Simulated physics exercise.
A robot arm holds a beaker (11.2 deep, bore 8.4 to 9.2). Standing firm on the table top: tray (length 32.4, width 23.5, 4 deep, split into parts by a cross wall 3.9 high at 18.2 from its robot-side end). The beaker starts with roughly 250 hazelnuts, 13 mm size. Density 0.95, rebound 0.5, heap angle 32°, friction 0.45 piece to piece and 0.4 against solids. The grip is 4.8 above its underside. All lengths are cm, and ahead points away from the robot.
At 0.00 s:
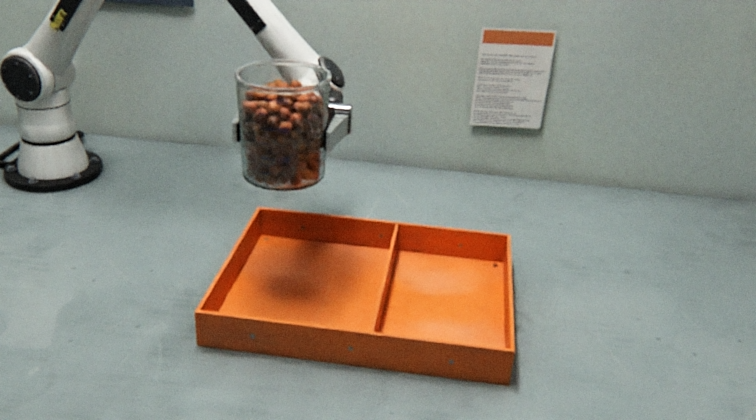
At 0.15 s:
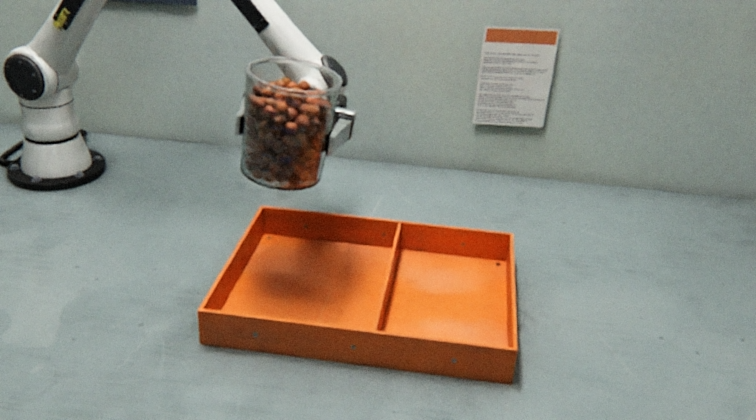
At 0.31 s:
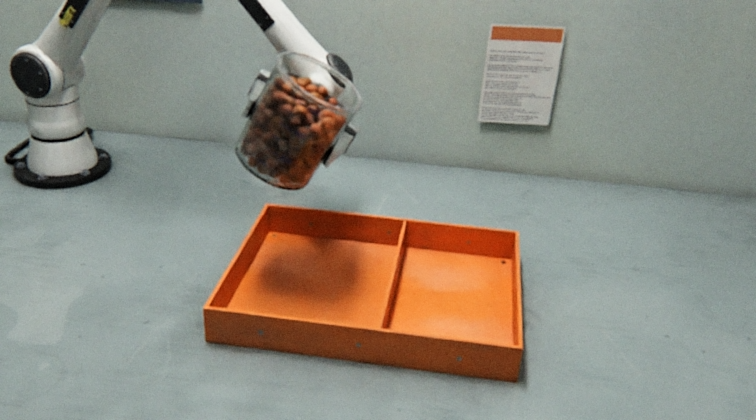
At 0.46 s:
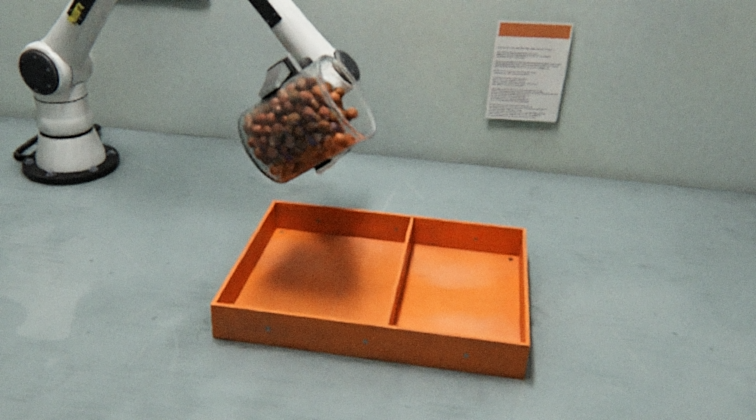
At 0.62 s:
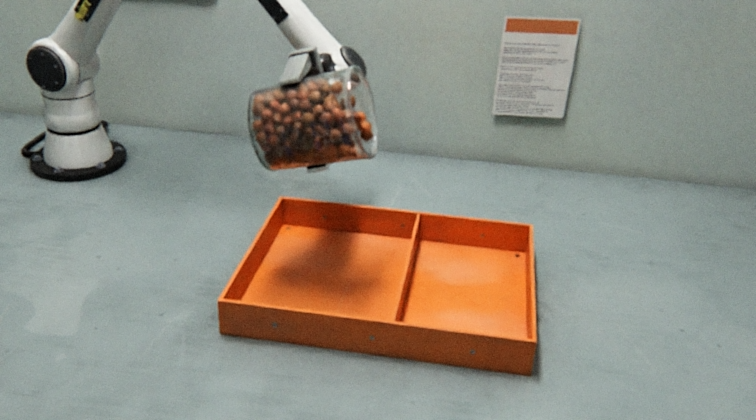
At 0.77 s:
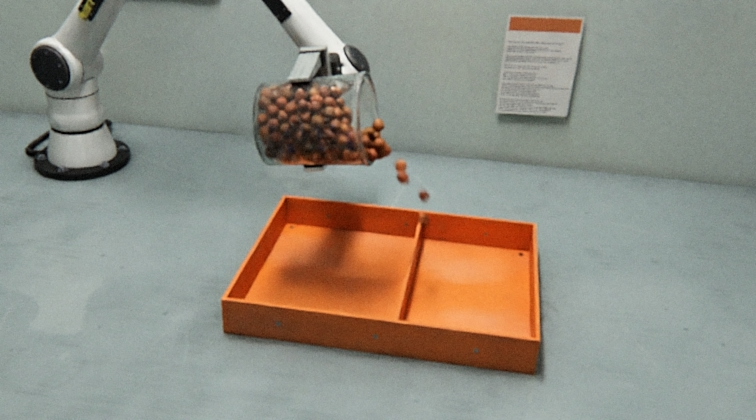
Above a divided orange tray, a robot arm tilts a beaker until several hazelnuts drop out.
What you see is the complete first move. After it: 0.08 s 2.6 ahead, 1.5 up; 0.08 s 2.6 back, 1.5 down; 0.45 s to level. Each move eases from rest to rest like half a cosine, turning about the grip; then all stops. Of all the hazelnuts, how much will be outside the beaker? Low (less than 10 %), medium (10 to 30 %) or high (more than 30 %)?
A high share, more than 30 %, ends outside the beaker.
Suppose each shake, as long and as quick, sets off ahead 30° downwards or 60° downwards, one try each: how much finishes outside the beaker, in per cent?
About 30 and 15 per cent.
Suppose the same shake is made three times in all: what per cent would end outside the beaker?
It would be near 85 per cent.
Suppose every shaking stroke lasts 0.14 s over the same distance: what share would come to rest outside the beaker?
It would be near 30 per cent.
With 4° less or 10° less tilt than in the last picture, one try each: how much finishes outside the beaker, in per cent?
Some 55 and 45 per cent.
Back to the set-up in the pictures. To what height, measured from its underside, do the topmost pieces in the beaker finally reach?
About 7.5 cm.
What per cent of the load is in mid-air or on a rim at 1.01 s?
Some 36 per cent.
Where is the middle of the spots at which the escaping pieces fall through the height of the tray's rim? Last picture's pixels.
Near (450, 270).
After 1.01 s, tilted 74° forward, highest piece 22 above the table; 119 in the beaker, 39 in the far-side part, 1 in the robot-side part, 91 in flight or on a rim.
After 1.26 s, tilted 14° forward, highest piece 25 above the table; 133 in the far-side part, 100 in the beaker, 10 in the robot-side part, 3 on the table or floor, 4 in flight or on a rim.
After 1.58 s, level, highest piece 23 above the table; 136 in the far-side part, 100 in the beaker, 11 in the robot-side part, 3 on the table or floor.
After 2.63 s, level, highest piece 23 above the table; 136 in the far-side part, 100 in the beaker, 11 in the robot-side part, 3 on the table or floor.
In the end, 136 in the far-side part, 100 in the beaker, 11 in the robot-side part, 3 on the table or floor. That is 60 % outside the beaker.
